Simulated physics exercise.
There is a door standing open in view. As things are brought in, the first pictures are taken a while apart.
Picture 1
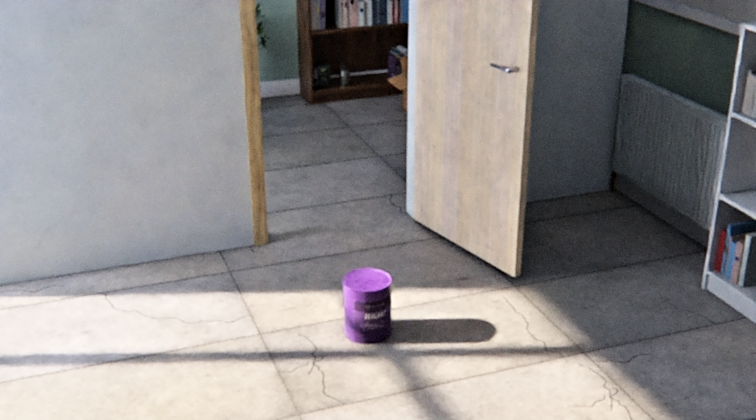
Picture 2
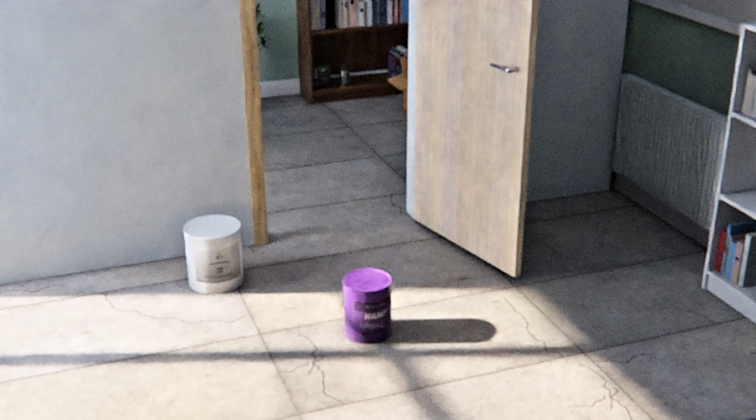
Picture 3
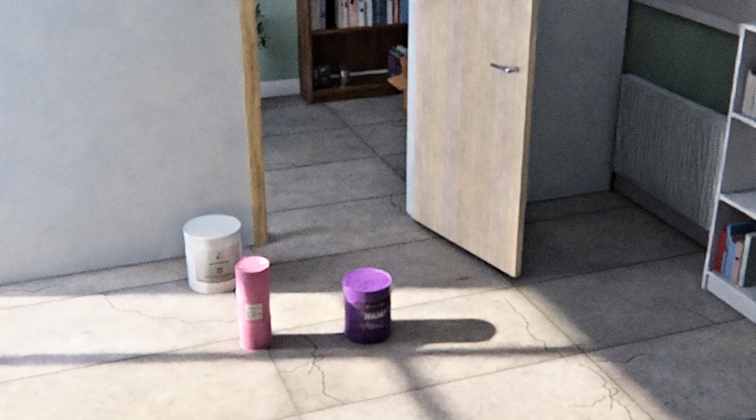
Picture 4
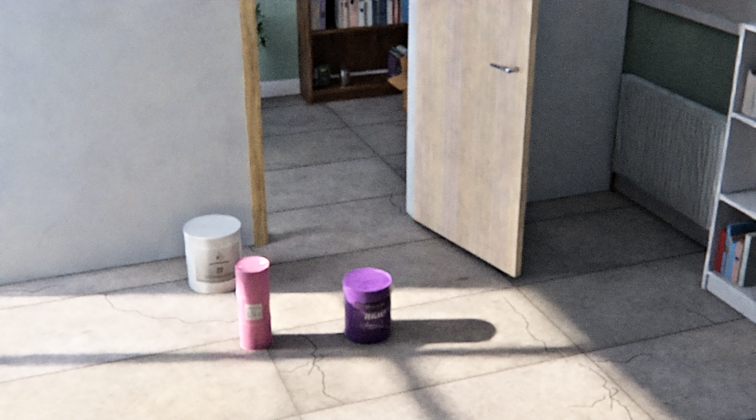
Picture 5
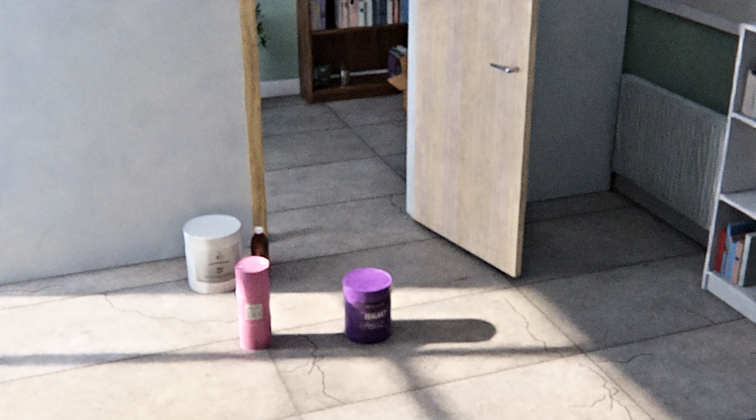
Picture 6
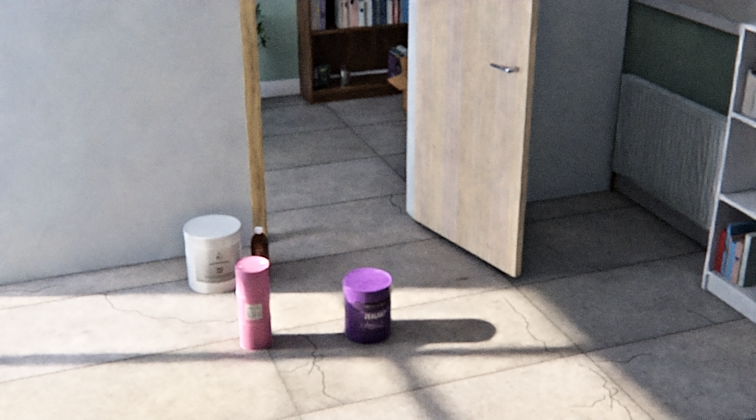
A door stands open as a white pail, pink canister and small dark bottle appear in turn near a purple pail.
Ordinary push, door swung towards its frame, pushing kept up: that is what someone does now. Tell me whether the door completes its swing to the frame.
The attempt is going to work.
Then, 0.60 s past the last view, open by 87°.
Then, 1.00 s past the last view, open by 63°.
Then, 1.40 s past the last view, open by 36°.
Then, 1.80 s past the last view, open by 9°.
Finally, open by 0°; all 4 still in place. Final places as the last picture's camera would see them, brown bottle near (260, 253).
